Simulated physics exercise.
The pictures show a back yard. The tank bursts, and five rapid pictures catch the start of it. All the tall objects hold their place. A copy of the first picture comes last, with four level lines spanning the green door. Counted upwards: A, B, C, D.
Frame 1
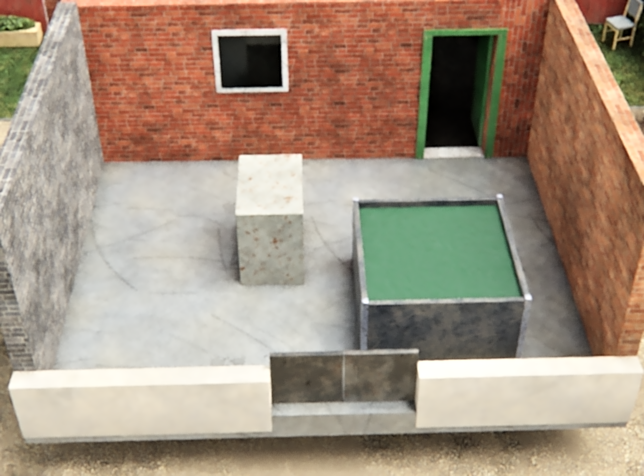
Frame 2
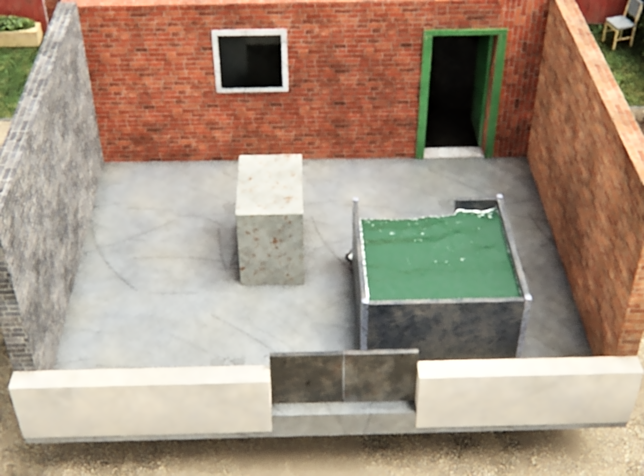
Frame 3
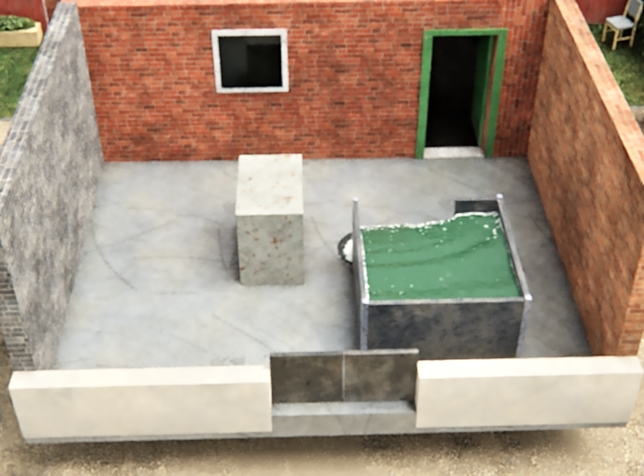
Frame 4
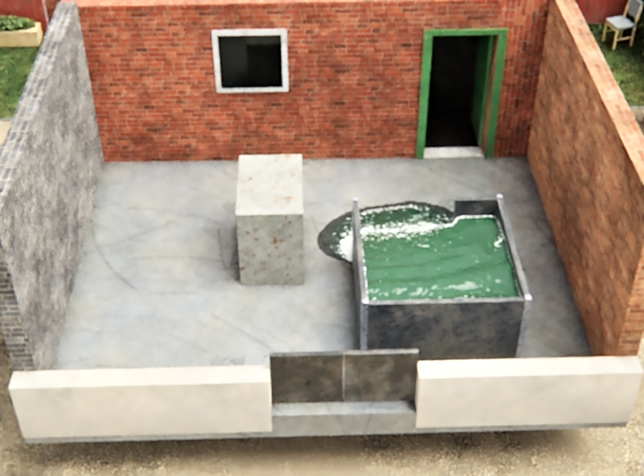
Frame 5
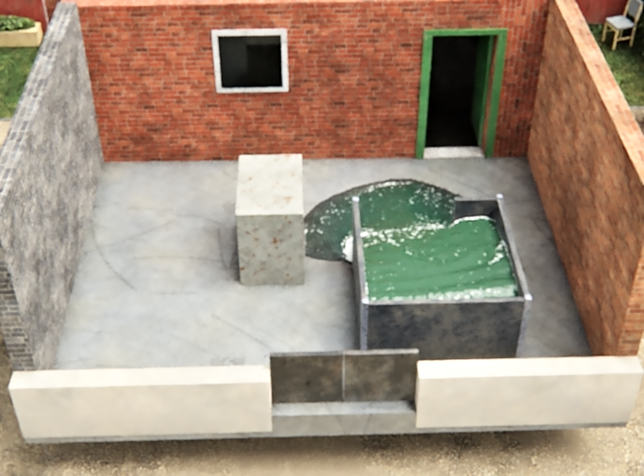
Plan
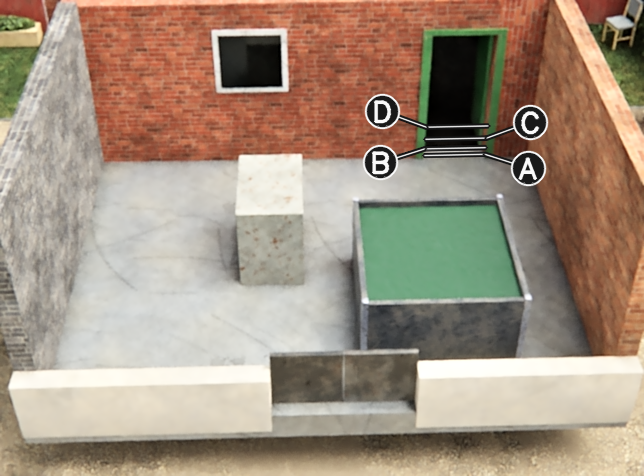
Green water sits level in a square tank in a walled yard, right of a speckled block, then drops at the back and grows choppy. A little shows at the tank's left side, then a foaming pool spreads behind it, widening leftward to the block and back toward the green doorway.
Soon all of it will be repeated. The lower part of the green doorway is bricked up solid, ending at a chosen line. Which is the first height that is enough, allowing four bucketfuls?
Go for C.
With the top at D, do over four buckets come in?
No, that is safe.
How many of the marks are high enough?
Two.
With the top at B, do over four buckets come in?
Yes, that goes wrong.
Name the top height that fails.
The answer is B.
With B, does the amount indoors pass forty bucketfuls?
No.
On the marked copy, A at (454, 154); B at (455, 148); C at (456, 138); D at (457, 126); from the bottom up A, B, C, D.
If A is chosen, dozens of bucketfuls pour in.
If B is chosen, some 15 bucketfuls get in.
If C is chosen, a bucket or two gets in.
If D is chosen, nothing gets over.
